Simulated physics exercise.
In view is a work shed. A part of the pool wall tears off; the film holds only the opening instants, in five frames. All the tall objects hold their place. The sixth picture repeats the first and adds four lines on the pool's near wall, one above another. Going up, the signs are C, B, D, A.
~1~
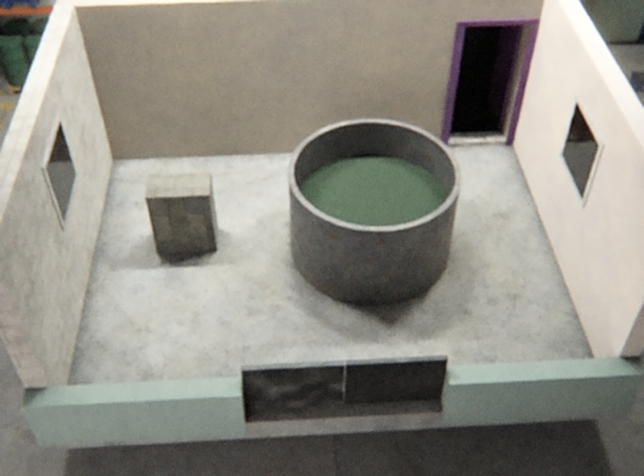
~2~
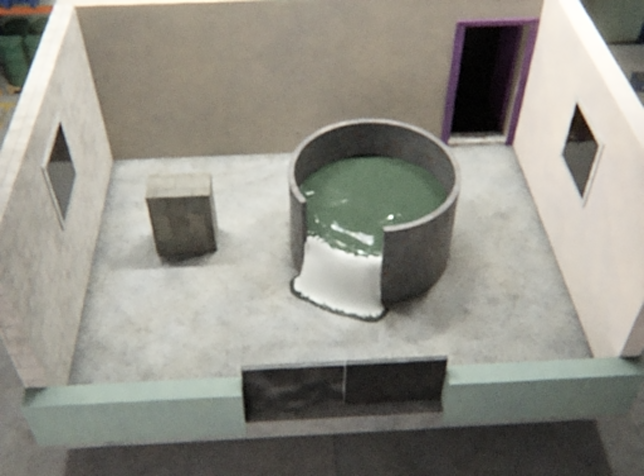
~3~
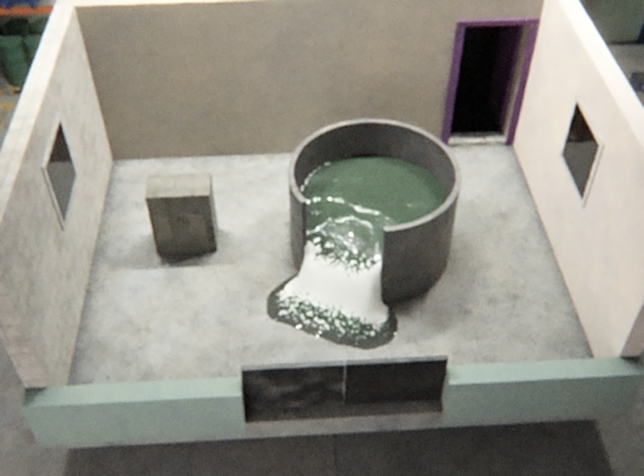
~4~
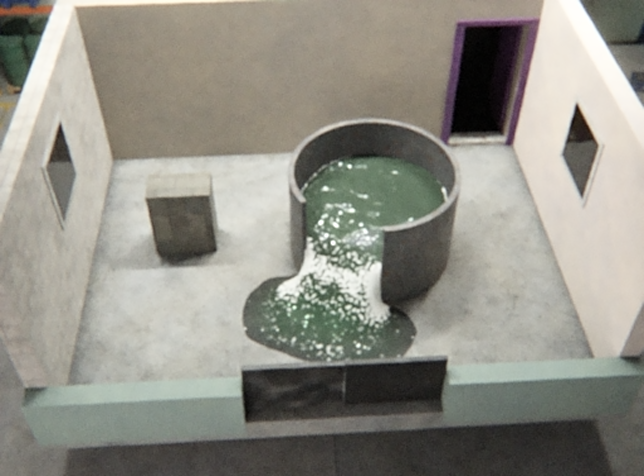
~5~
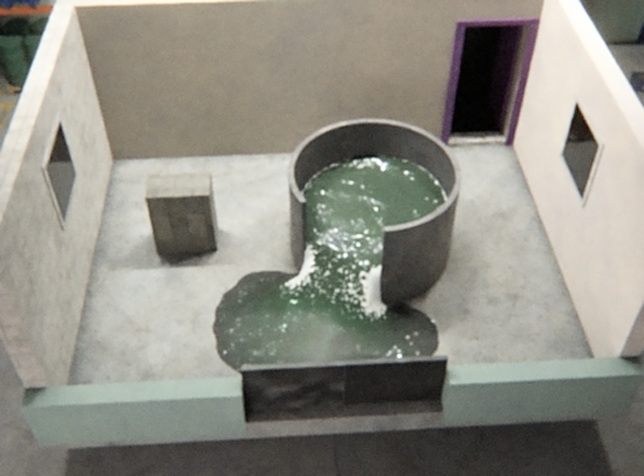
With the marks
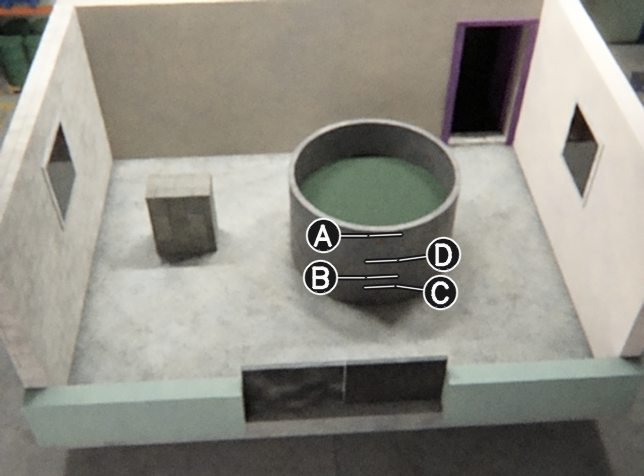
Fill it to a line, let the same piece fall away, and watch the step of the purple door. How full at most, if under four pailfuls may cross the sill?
B.
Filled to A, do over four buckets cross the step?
Yes.
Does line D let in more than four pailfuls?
Yes, that goes wrong.
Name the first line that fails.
The answer is D.
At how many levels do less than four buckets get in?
Two of the four.
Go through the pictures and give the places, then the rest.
Water in the pool at rest, its middle at (372, 203); foot of the purple doorway at (476, 146); shut gate at (345, 369).
Water covers 1 % of the ground and shows as far out as (382, 309).
Water covers 4 % of the ground and shows as far out as (381, 336).
Water covers 8 % of the ground and shows as far out as (252, 327).
Water covers 15 % of the ground and shows as far out as (227, 332).
On the marked copy, A at (384, 235); B at (381, 276); C at (380, 286); D at (382, 261); from the bottom up C, B, D, A.
With A, dozens of bucketfuls pour in.
With B, a splash gets over, under a bucket.
With C, nothing gets over.
With D, about 11 bucketfuls get in.
